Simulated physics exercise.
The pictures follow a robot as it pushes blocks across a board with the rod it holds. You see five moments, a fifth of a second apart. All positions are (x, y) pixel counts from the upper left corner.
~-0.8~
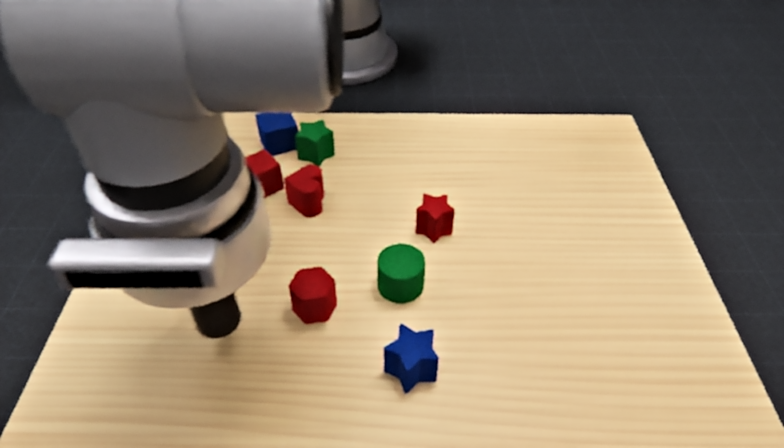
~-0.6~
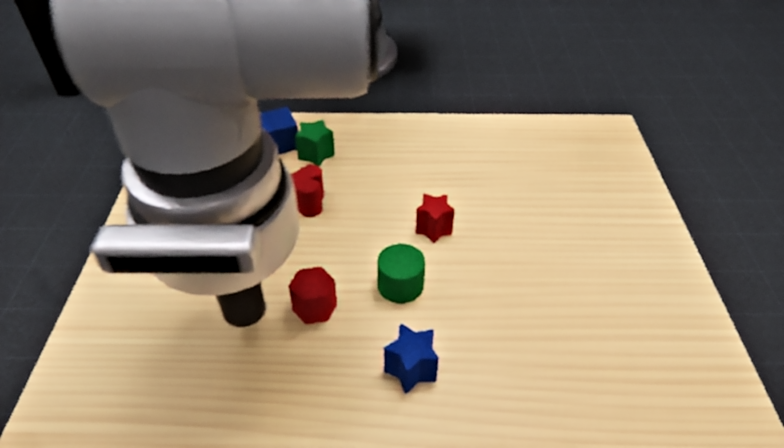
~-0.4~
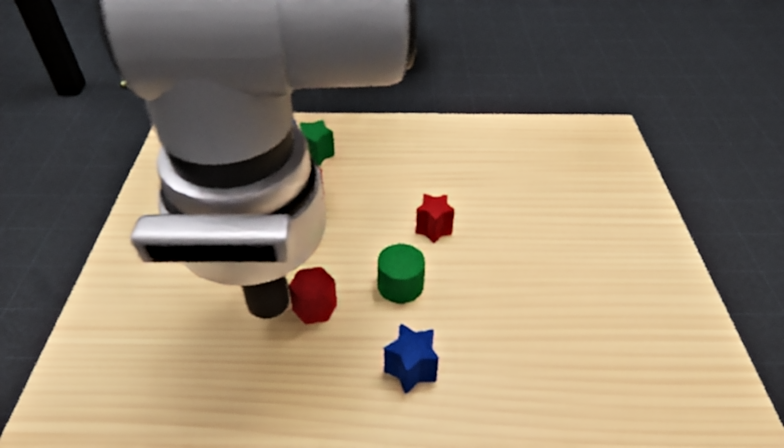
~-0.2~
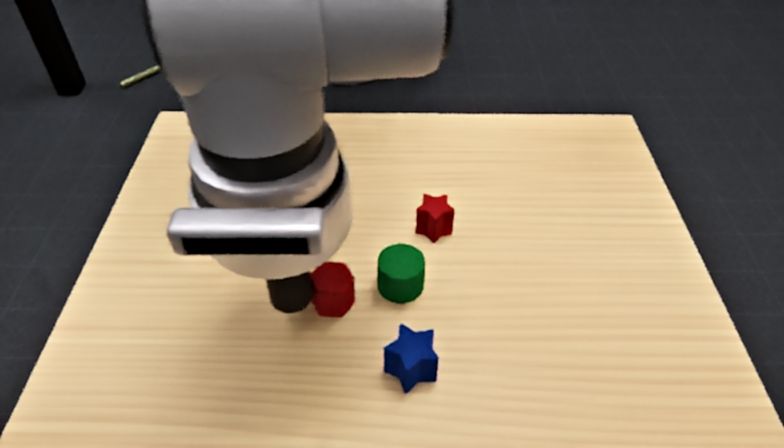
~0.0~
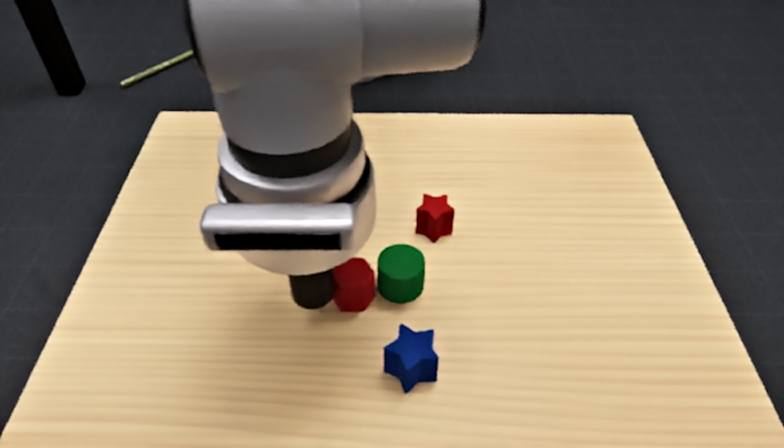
A robot arm moved its dark rod rightward across a wooden table and pushed the red hexagonal block toward the green round one, while the blue star block and the small red star stayed still.
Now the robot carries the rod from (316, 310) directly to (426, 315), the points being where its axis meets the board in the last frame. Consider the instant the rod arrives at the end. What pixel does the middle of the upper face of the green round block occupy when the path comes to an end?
Near (464, 233).
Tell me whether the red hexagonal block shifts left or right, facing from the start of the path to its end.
To the left.
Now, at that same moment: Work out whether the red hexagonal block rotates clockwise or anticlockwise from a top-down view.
My answer: Anticlockwise.
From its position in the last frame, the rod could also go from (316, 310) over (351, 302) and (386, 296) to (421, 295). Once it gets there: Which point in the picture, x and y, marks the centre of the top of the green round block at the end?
Expect it around (488, 234).
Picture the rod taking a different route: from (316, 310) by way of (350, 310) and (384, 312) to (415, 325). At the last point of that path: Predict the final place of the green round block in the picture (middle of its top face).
I'd guess (453, 241).
What follows on the original path. Halfway along, rod (371, 295); red hexagonal block (404, 268); green round block (439, 248).
At the end, rod (427, 298); red hexagonal block (445, 262), turned 35° anticlockwise; green round block (464, 233); blue star block still.
